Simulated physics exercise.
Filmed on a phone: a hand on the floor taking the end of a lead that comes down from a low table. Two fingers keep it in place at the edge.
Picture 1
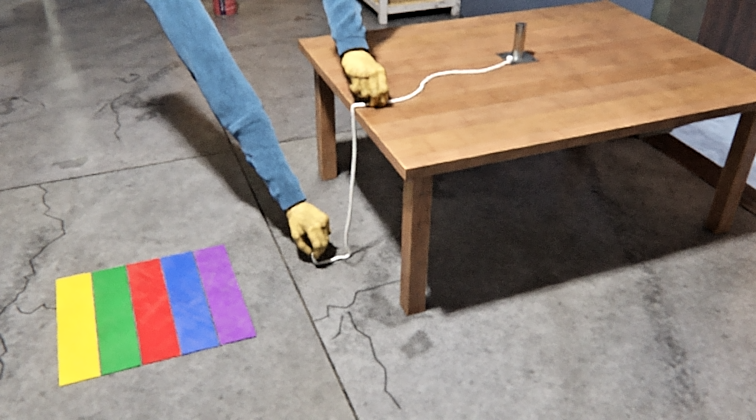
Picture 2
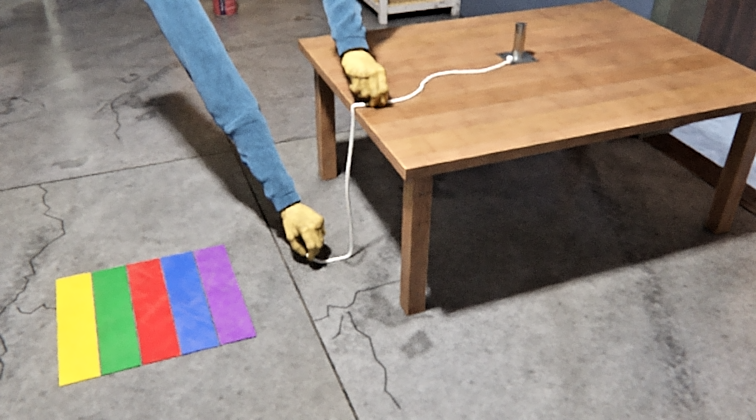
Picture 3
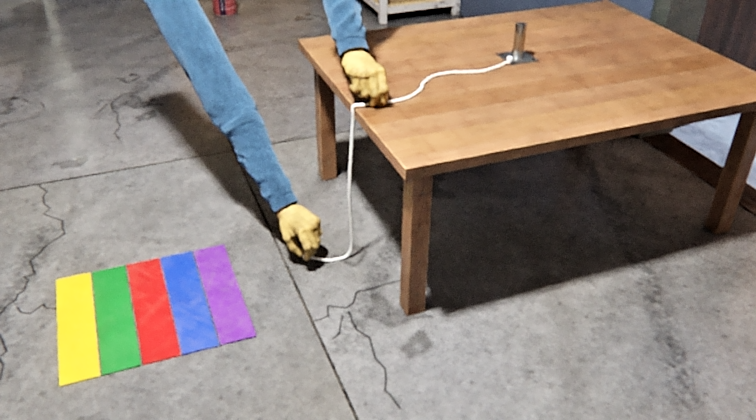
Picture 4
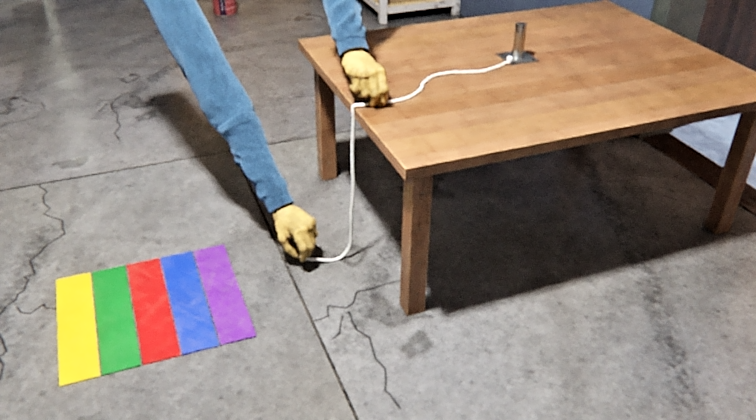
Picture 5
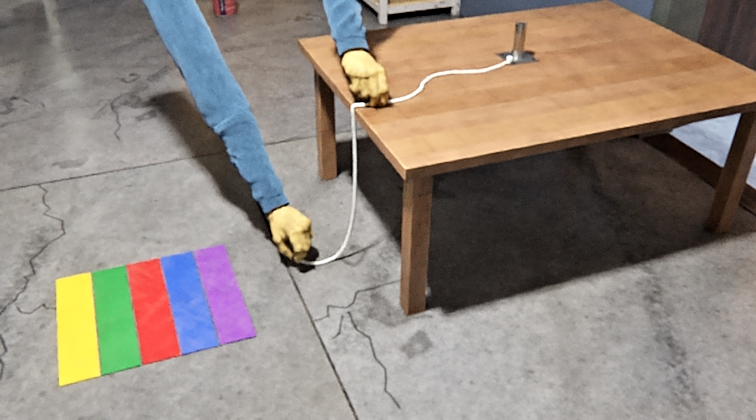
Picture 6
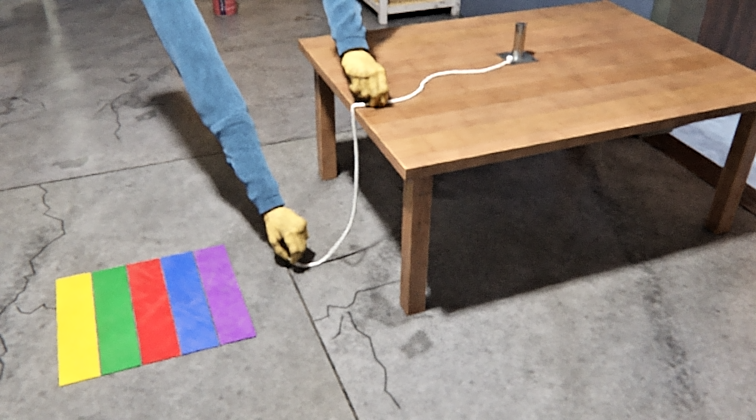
A gloved hand slides the white cord's end slightly left along the concrete floor.
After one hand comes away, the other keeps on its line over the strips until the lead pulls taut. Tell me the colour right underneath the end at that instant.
Right underneath is blue.
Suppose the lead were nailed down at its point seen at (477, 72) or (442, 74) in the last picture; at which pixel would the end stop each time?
First (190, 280), then (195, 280).
Soon after, end near (251, 268); short of the strips.
After that, end near (208, 277); over purple.
At the stop, end near (182, 283); over blue. The blue one.
